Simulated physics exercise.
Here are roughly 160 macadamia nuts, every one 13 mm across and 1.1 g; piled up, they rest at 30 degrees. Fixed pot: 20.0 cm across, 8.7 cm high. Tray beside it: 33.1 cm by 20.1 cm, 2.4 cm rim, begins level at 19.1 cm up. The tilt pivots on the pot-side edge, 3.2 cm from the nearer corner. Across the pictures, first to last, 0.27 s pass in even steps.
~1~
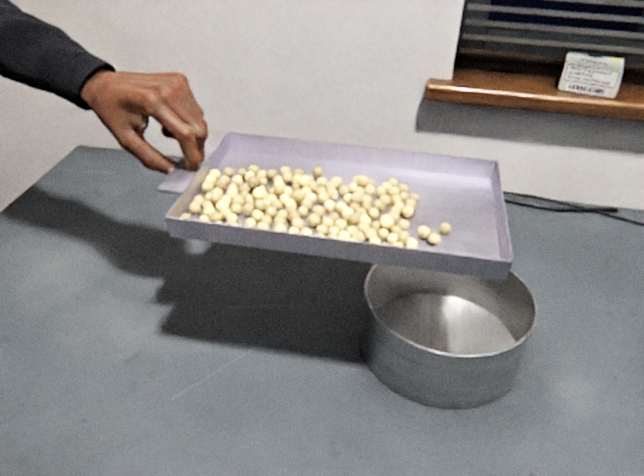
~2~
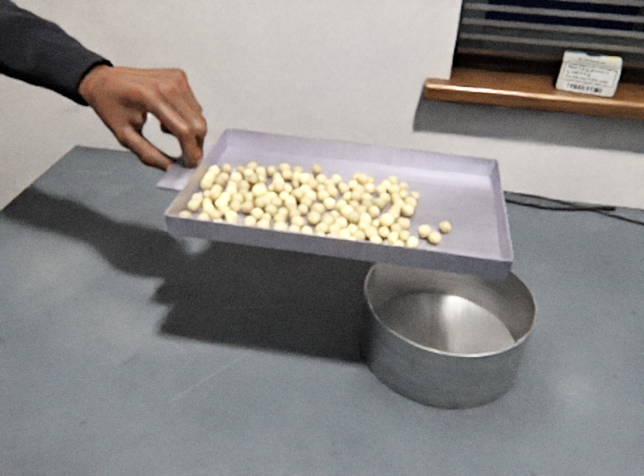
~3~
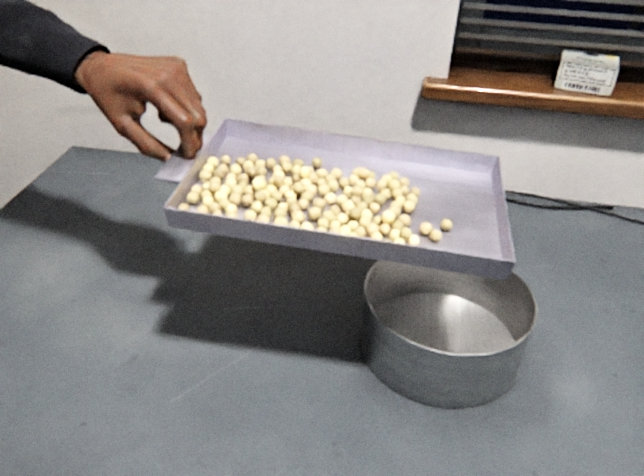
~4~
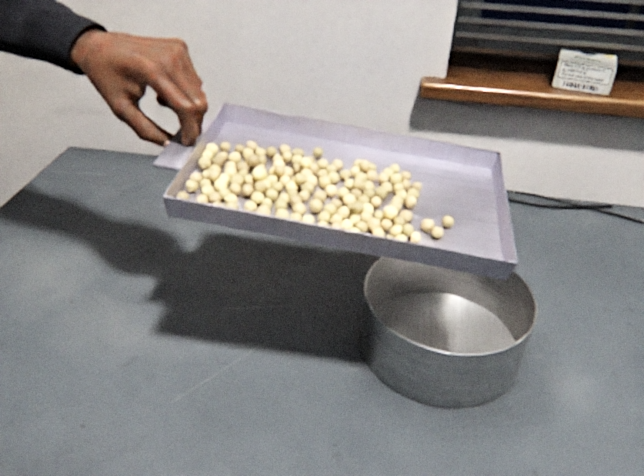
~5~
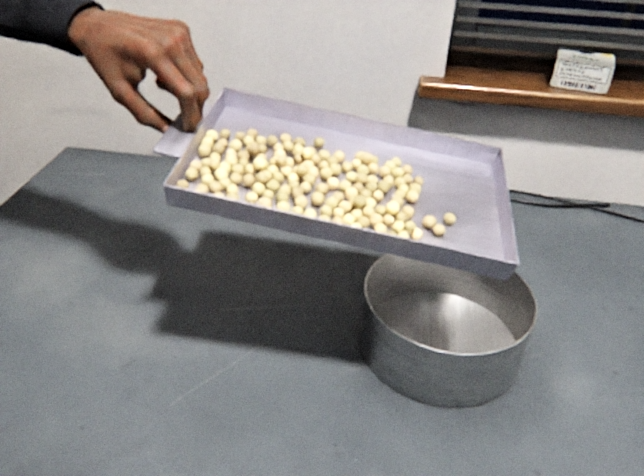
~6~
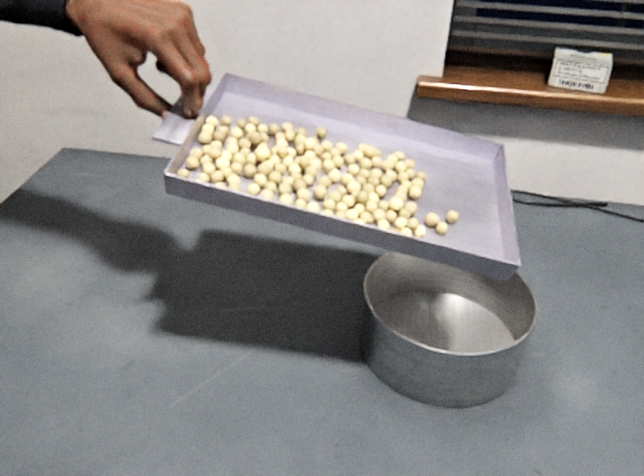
Hand at left slowly raising one end of a pale lilac tray of round cream-coloured nuts beside a metal pot on a table.
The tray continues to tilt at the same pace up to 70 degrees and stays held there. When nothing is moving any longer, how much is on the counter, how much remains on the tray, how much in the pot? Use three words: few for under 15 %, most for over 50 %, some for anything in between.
Counter: Few; tray: Most; pot: Few.
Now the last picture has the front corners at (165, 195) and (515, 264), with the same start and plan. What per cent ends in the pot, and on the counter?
Final per cent - pot 0, counter 5.
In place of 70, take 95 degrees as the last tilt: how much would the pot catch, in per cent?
Roughly 0 %.
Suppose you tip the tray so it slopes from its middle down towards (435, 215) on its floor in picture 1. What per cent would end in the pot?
Near 0 percent, give or take.
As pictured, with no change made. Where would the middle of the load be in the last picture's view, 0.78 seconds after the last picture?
Look near (468, 187) in the last picture.
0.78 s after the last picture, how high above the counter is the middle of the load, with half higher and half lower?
Median height: Approx. 28 cm.
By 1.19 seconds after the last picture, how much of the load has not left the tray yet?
Some 100 per cent of the load.
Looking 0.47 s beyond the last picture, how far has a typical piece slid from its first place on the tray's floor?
Roughly 8 cm.
Then, 0.47 s after the last picture, tilt 40 degrees; the tray holds 100 %, the pot 0 %.
Then, 0.78 s after the last picture, tilt 58 degrees; the tray holds 100 %, the pot 0 %.
Then, 1.19 s after the last picture, tilt 70 degrees; the tray holds 100 %, the pot 0 %.
In the end, counter 0 %, tray 100 %, pot 0 %.
